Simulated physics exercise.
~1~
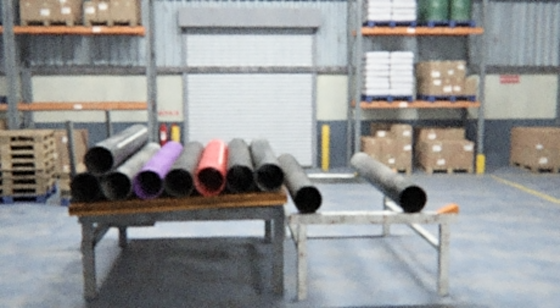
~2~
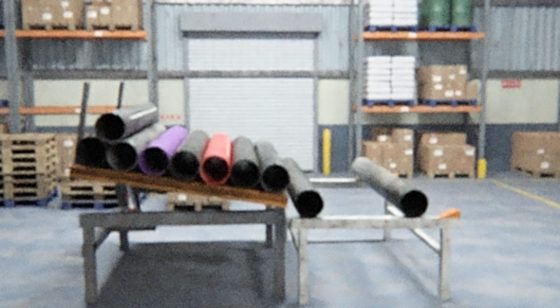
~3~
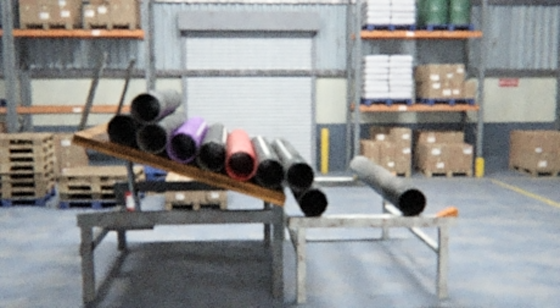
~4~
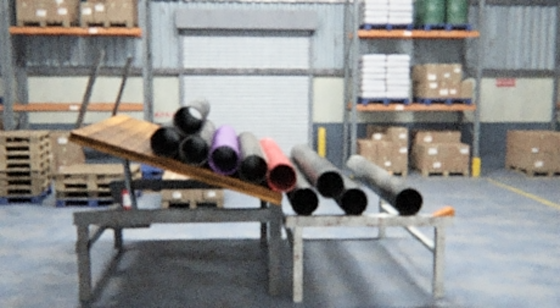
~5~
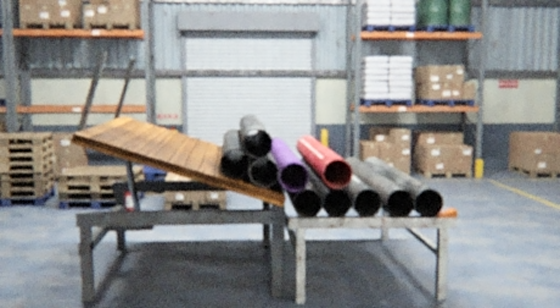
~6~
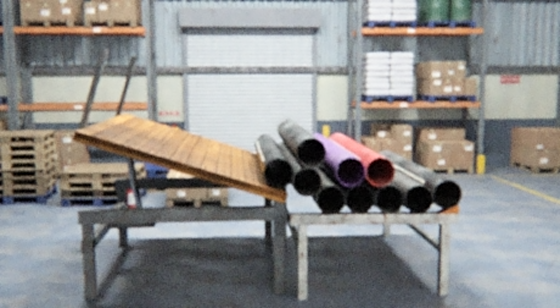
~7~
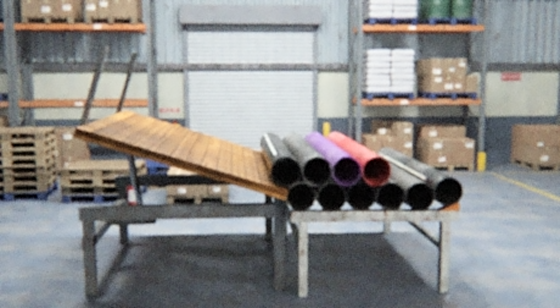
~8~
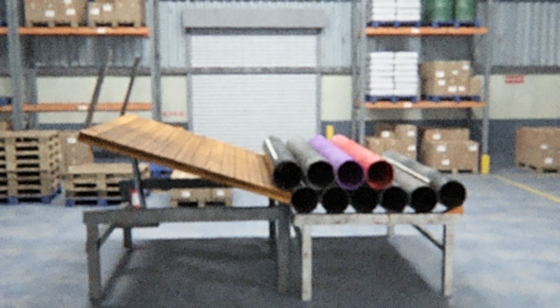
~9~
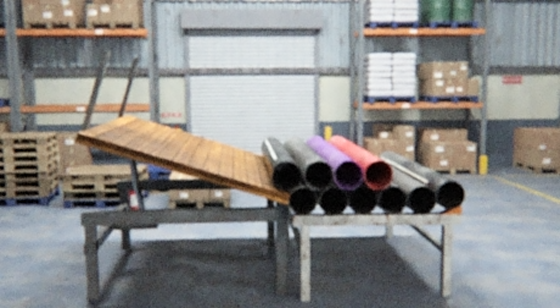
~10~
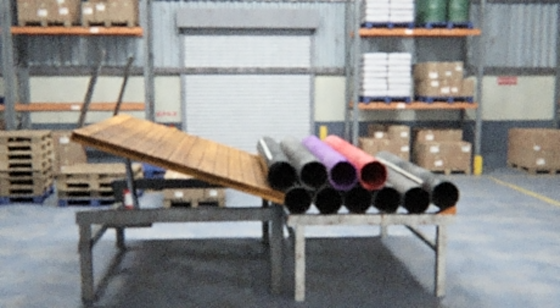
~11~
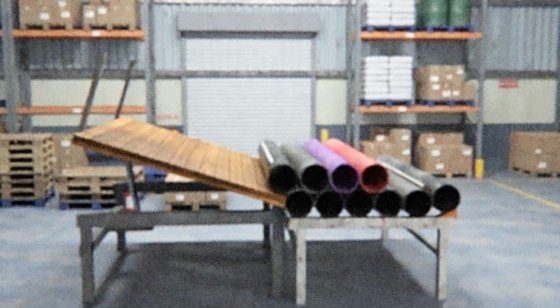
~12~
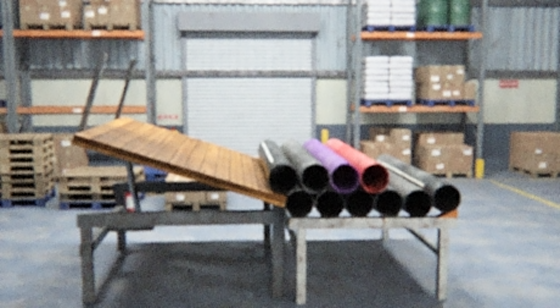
In a warehouse, a wooden deck tipped up on its left side, sending a row of dark pipes, with one purple and one red, rolling right onto a neighboring rack, where they settled in two layers with the purple and red ones on top.
